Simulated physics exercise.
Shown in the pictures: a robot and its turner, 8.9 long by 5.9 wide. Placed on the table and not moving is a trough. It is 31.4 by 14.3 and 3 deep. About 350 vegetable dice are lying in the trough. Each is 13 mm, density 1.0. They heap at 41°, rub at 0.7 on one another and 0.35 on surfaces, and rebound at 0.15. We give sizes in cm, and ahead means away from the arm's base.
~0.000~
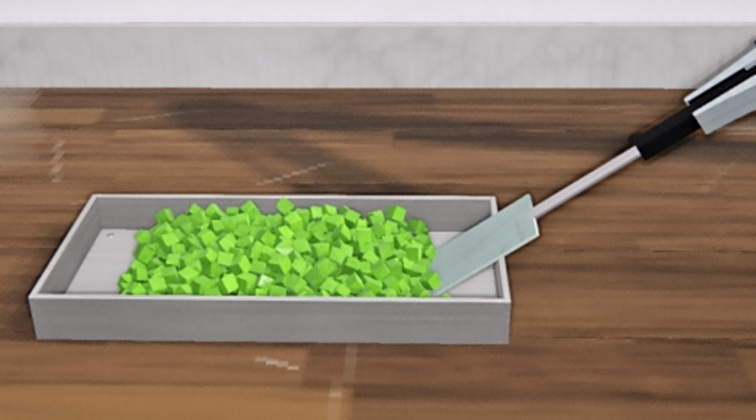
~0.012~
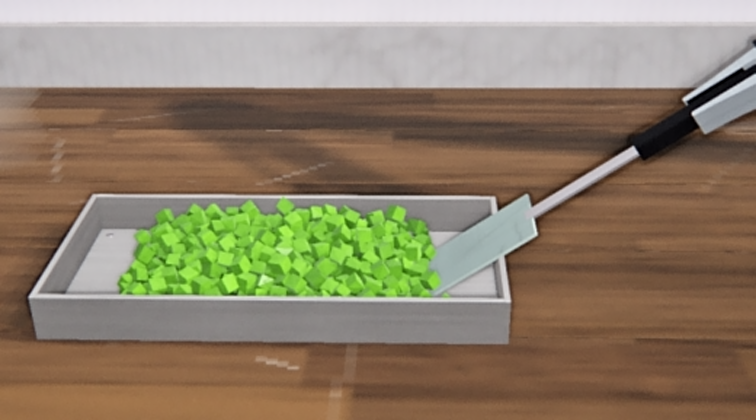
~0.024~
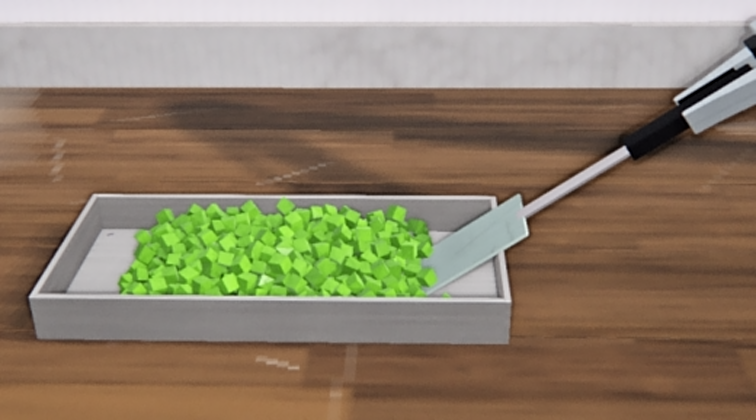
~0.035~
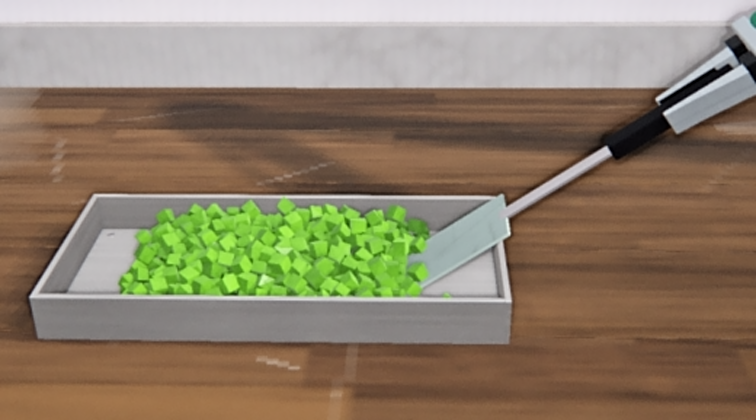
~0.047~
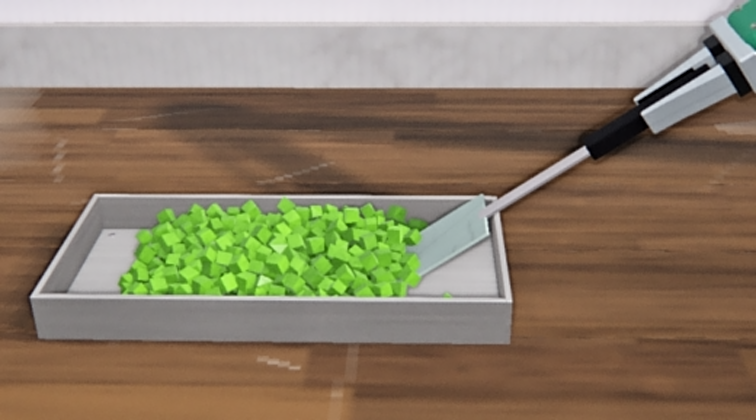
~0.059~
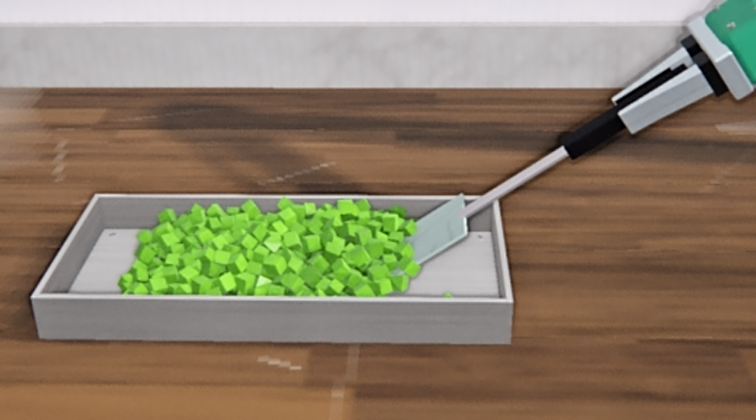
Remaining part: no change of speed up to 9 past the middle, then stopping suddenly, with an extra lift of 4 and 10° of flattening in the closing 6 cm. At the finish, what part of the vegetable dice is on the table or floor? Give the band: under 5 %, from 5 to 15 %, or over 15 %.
The share falls over 15 %.
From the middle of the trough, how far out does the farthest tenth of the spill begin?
Distance: Approx. 45 cm.
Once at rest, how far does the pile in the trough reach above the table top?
Height at rest: Roughly 4.5 cm.
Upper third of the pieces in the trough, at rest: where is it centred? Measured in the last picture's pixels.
The middle lies somewhere around (173, 264).
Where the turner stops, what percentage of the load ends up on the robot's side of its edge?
Estimated share: Around 50 %.
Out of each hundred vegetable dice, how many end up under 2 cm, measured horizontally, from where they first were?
I'd put it at around 30 in a hundred.
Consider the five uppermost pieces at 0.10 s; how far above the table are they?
Somewhere around 6 centimetres high.
After 0.10 s, sloping 36°, highest piece 7 above the table; 351 in the trough.
After 0.13 s, sloping 34°, highest piece 8 above the table; 349 in the trough, 2 on the blade or in flight.
After 0.35 s, sloping 26°, highest piece 4 above the table; 257 in the trough, 90 on the table or floor, 4 on the blade or in flight.
After 1.40 s, sloping 26°, highest piece 4 above the table; 257 in the trough, 94 on the table or floor.
In the end, 257 in the trough, 94 on the table or floor. That is 27 % on the table or floor.
